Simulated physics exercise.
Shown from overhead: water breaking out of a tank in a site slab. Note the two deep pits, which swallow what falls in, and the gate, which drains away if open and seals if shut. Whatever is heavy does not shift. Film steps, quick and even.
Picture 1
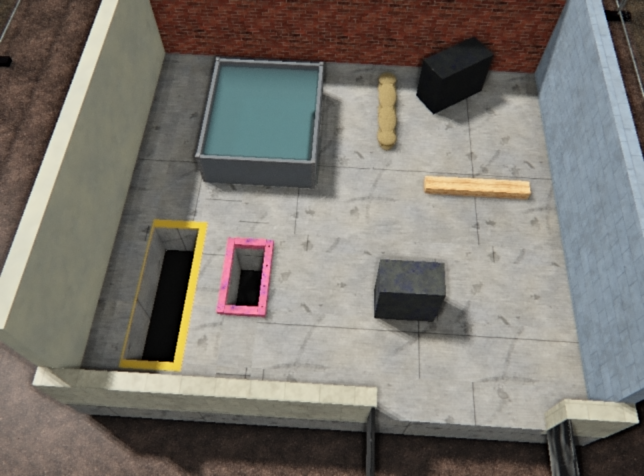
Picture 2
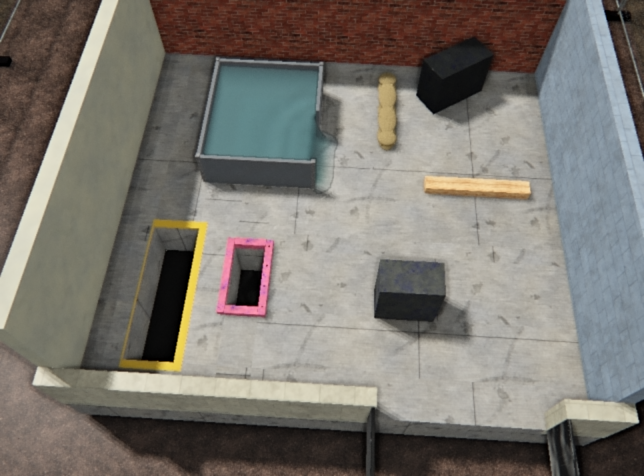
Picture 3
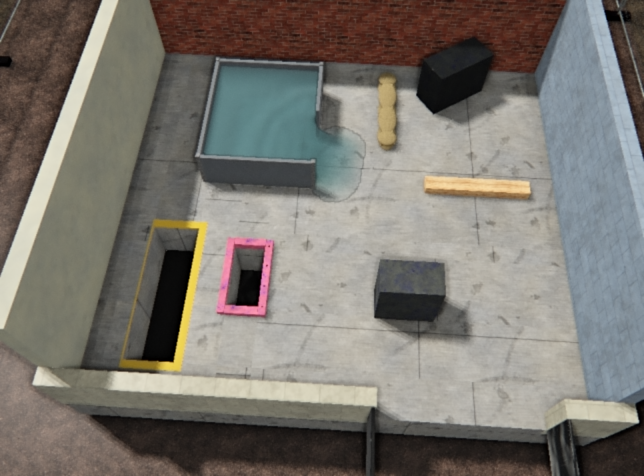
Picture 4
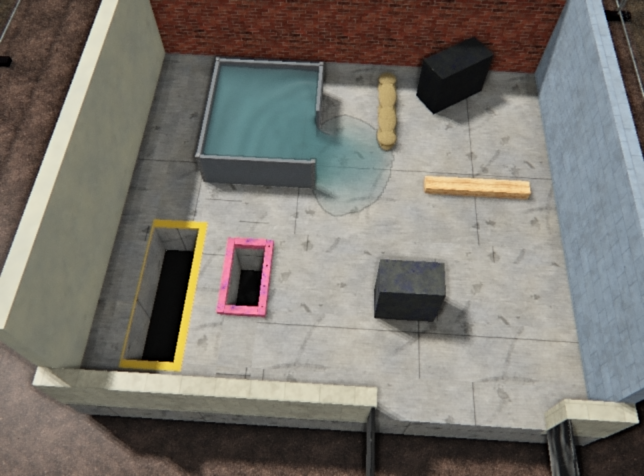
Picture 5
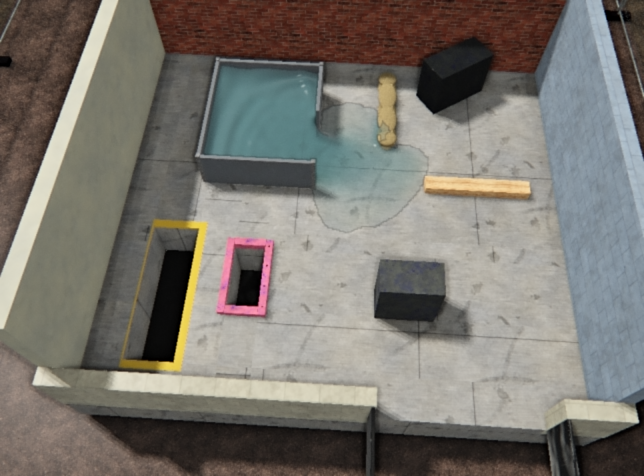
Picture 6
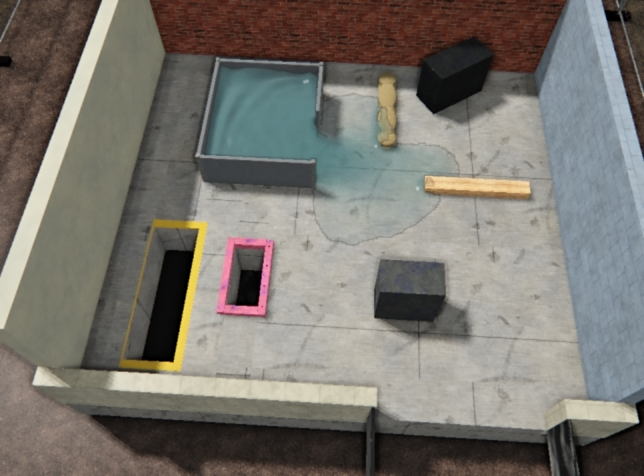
The clip shows a walled concrete slab with a tank of blue-green water, two framed pits, dark blocks and timber pieces; water pours from the tank's right side and spreads across the floor, reaching the pale beam.
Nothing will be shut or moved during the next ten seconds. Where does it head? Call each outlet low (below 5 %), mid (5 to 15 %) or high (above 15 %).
Outlets - gate: High; pink pit: Low; yellow pit: Low.
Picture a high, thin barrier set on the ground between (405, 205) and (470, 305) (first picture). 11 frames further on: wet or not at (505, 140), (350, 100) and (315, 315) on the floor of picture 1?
In the order you listed them: Soaked, soaked, unsoaked.
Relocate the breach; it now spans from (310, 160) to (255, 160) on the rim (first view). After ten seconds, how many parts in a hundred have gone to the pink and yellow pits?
Out of every hundred parts, pink takes 10 and yellow takes 15.
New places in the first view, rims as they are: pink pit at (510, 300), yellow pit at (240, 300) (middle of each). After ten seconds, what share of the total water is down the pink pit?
Pink: About 6 %.
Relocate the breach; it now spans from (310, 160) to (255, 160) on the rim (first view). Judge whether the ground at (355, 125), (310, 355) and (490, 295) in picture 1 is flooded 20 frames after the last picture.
One after the other: Free of water, under water, under water.
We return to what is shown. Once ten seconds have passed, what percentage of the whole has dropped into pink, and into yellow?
In the order asked, roughly 0 and 0 percent.
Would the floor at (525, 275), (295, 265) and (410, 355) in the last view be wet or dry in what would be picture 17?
Well, in turn they'd be wet underfoot, dry underfoot and dry underfoot.
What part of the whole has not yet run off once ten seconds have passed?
Some 80 per cent has not gone.
A moment on, water covers 25 % of the floor; the gate 0 %, the pink pit 0 %, the yellow pit 0 %.
Next, water covers 40 % of the floor; the gate 0 %, the pink pit 0 %, the yellow pit 0 %.
Then, water covers 50 % of the floor; the gate 0 %, the pink pit 0 %, the yellow pit 0 %.
Later, water covers 65 % of the floor; the gate 7 %, the pink pit 0 %, the yellow pit 0 %.
In the end, water covers 80 % of the floor; the gate 20 %, the pink pit 0 %, the yellow pit 1 %.
